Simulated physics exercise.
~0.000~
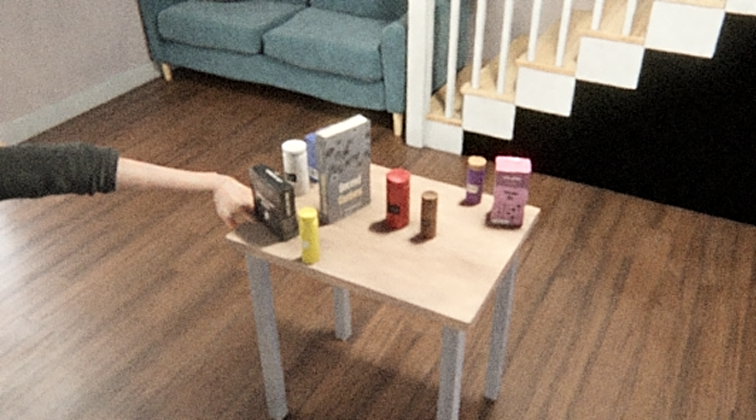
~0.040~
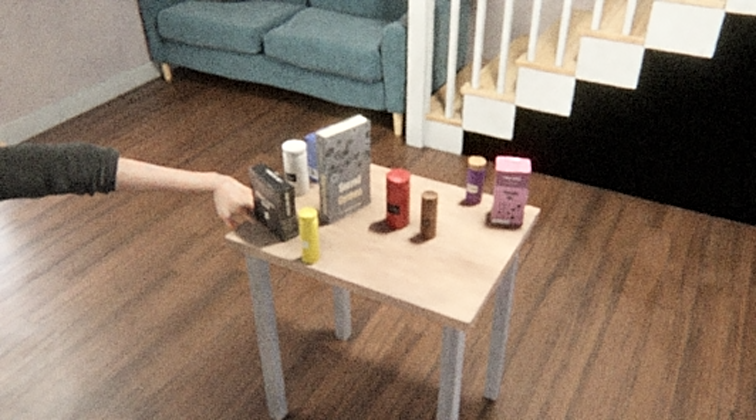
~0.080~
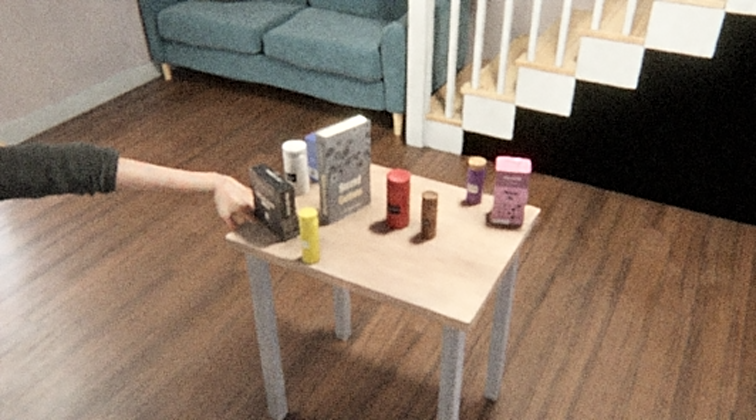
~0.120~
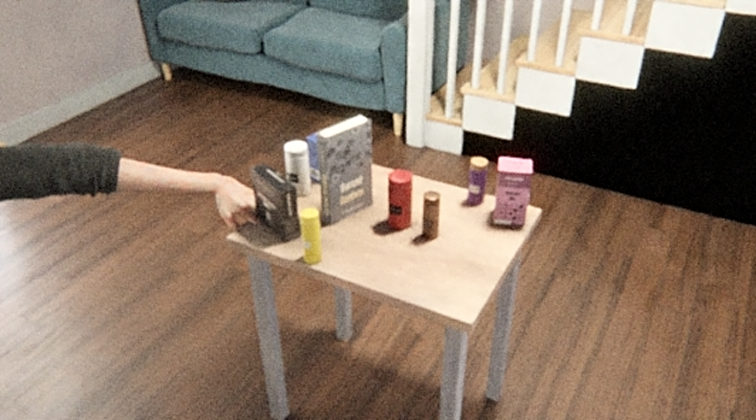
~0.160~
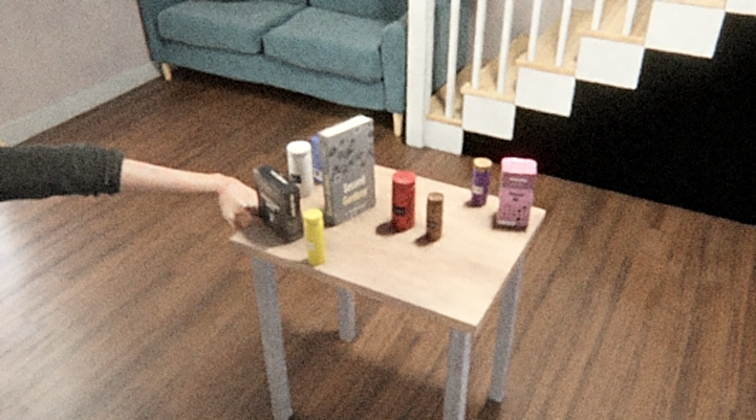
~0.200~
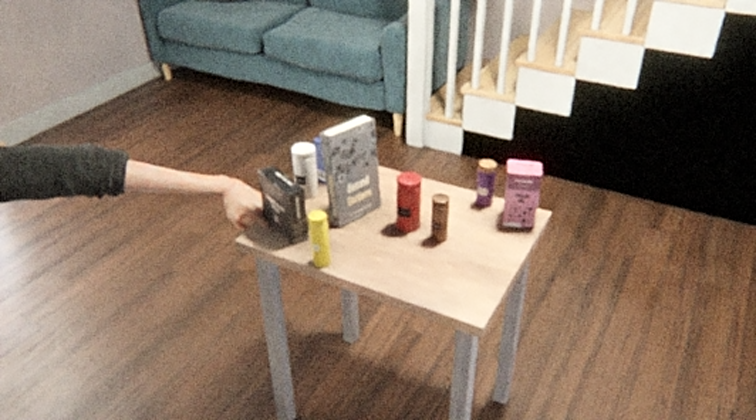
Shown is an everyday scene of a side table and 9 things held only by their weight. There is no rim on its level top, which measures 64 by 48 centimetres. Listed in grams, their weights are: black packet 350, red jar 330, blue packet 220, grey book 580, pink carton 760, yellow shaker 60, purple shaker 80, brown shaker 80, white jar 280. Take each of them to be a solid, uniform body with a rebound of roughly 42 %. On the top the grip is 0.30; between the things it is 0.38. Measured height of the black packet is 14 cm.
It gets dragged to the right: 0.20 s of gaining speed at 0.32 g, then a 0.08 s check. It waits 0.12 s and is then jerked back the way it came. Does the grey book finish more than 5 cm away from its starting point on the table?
Yes.
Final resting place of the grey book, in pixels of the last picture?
At roughly (322, 192).
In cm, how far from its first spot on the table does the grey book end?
I'd say about 14 cm between start and finish.
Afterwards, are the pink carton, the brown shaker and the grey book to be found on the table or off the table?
Afterwards, the pink carton stays on its support, the brown shaker stays on its support, and the grey book stays on its support.
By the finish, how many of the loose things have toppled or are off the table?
Total count: 3.
By 0.50 s, table 9 cm from its start; grey book tilted 25° near (364, 173); yellow shaker tilted 67°; purple shaker 3 cm from its spot.
By 1.10 s, white jar now off the table; grey book tilted 67° near (322, 171); yellow shaker on its side.
By 1.70 s, grey book on its side near (318, 181); yellow shaker on its side; blue packet 2 cm from its spot.
When it is over (3.7 s), off the table, white jar; lying over on the table, grey book and yellow shaker; the other 6 within 5 cm of the start. End places, in pixels of the last picture, grey book near (322, 192).
